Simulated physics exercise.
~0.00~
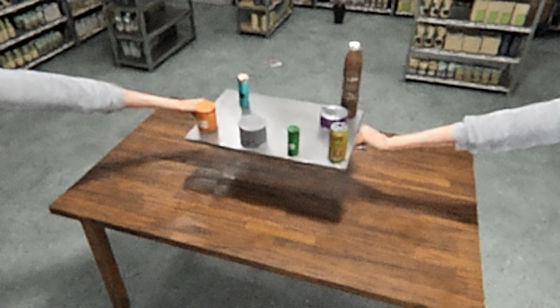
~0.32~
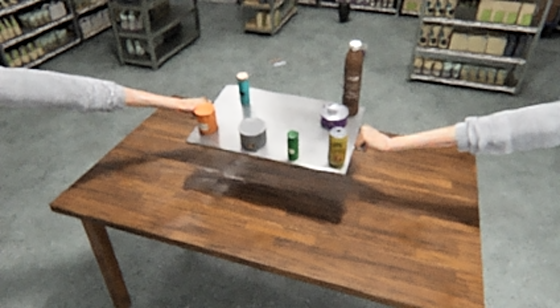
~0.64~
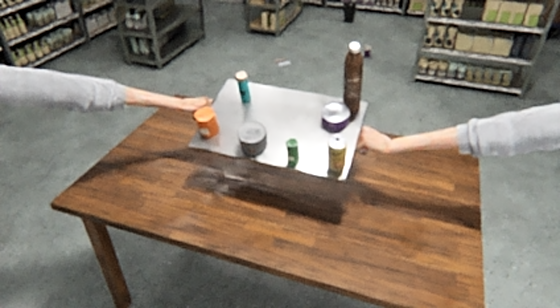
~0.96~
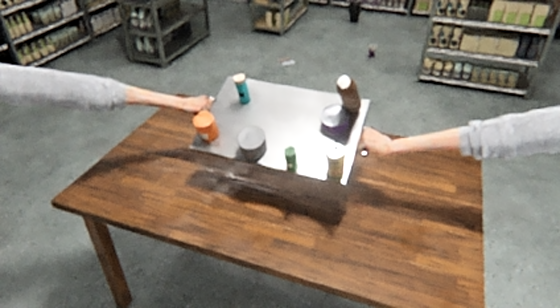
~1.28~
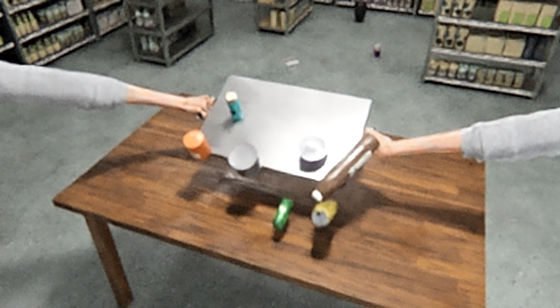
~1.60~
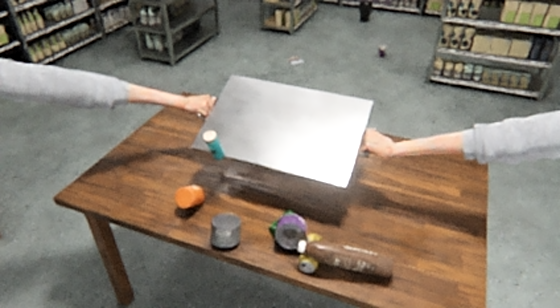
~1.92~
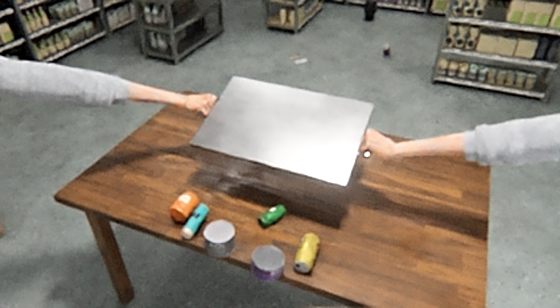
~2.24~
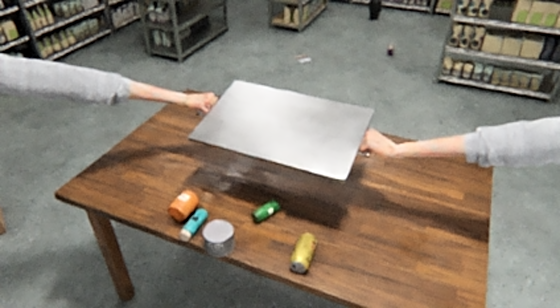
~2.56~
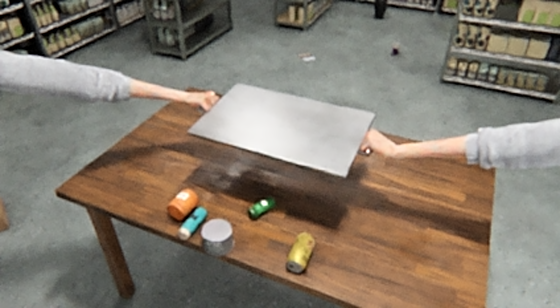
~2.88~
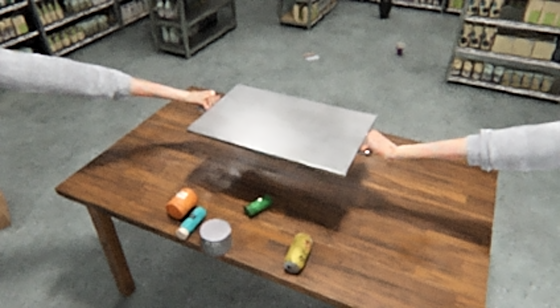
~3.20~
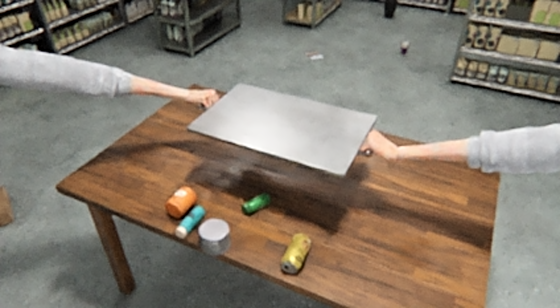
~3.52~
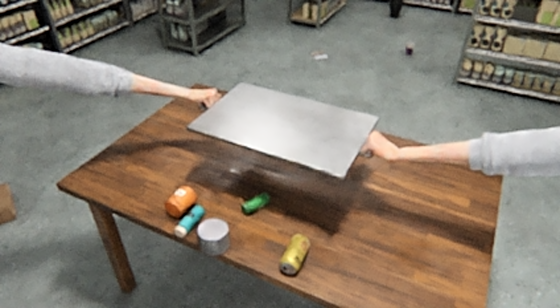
In a store aisle, two hands tilt a rimless tray until every container slides off.
